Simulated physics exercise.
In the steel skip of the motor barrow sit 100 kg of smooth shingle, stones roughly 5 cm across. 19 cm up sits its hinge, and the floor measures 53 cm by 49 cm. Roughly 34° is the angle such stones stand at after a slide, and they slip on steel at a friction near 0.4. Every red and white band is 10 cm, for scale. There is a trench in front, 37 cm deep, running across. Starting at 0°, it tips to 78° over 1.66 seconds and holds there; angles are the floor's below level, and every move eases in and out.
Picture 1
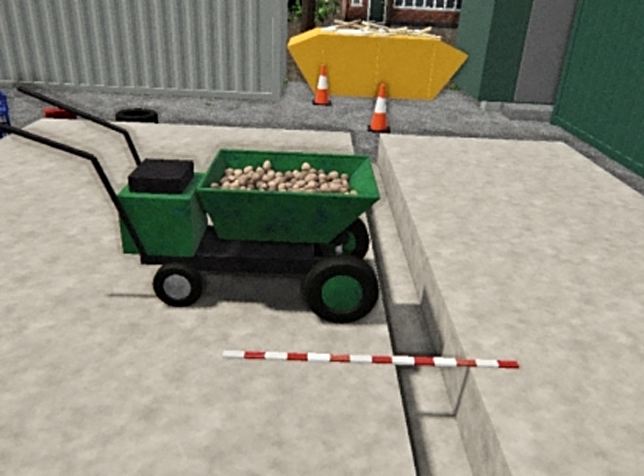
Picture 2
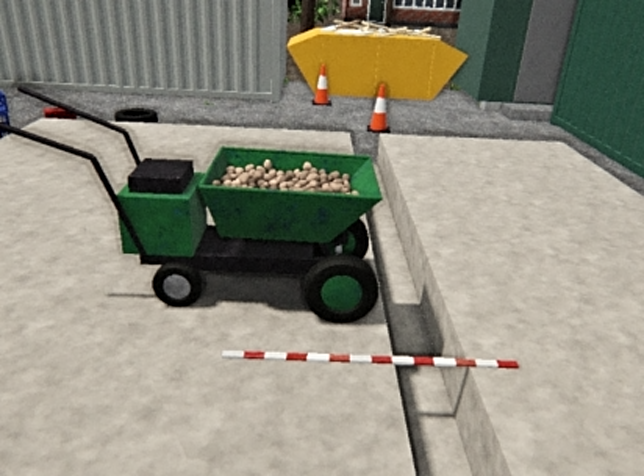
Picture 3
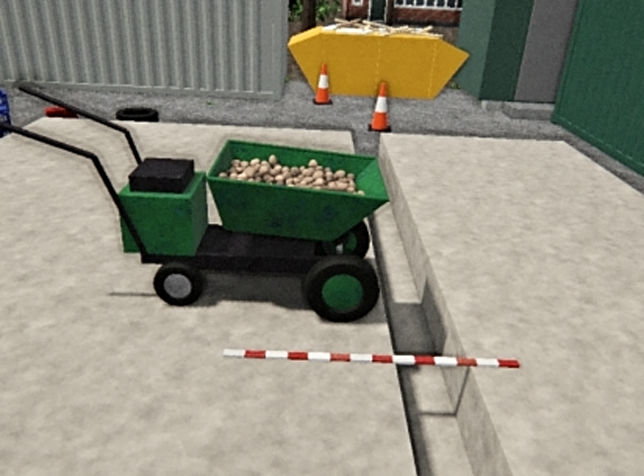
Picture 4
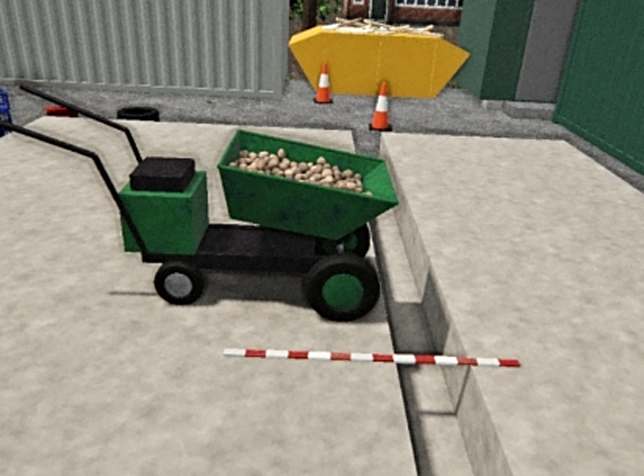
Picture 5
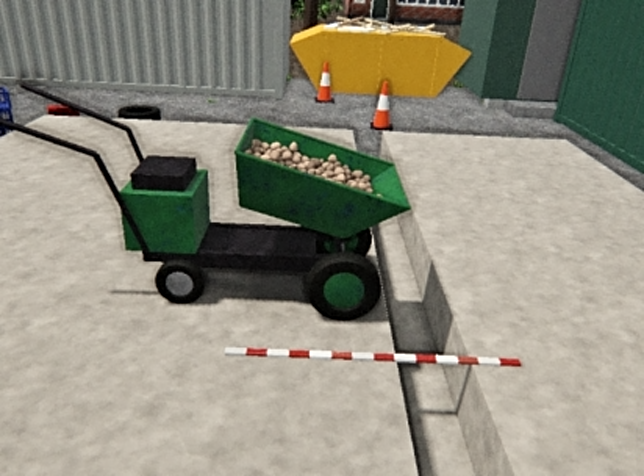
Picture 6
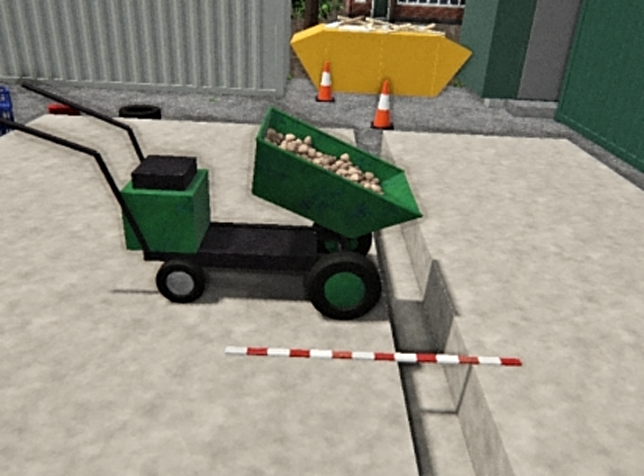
A green skip on a small motor barrow sits level at first, then tilts steadily, its rear rising and its front lip dipping to the right while the pale rounded stones stay inside. The barrow, with black handles at left, stands on concrete beside a narrow trench and a red-and-white banded pole. Seen from slightly above, the yard has orange cones and a yellow container behind, and the view barely shifts.
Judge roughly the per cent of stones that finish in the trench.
An estimated 18 per cent finish in the trench.
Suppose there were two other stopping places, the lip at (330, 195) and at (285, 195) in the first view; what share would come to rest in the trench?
The first gives about 85 percent and the second about 95 percent.
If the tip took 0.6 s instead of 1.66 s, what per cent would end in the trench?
Roughly 5 per cent.
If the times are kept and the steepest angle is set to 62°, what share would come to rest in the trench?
It would be close to 30 percent.
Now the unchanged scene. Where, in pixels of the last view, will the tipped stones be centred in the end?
Around (491, 293).
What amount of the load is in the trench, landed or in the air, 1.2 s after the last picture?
Around 5 per cent of it, at that instant.
Then, 0.6 s after the last picture the floor is at 66°, 96 % in the skip, 2 % in the trench, 2 % past the trench; the foremost stones are at (464, 246).
Then, 1.2 s after the last picture the floor is at 78°, 15 % in the skip, 6 % in the trench, 79 % past the trench; the foremost stones are at (593, 307).
Then, 1.5 s after the last picture the floor is at 78°, 1 % in the skip, 13 % in the trench, 86 % past the trench; the foremost stones are past the picture's edge.
Then, 3.5 s after the last picture the floor is at 78°, 0 % in the skip, 18 % in the trench, 82 % past the trench; the foremost stones are past the picture's edge.
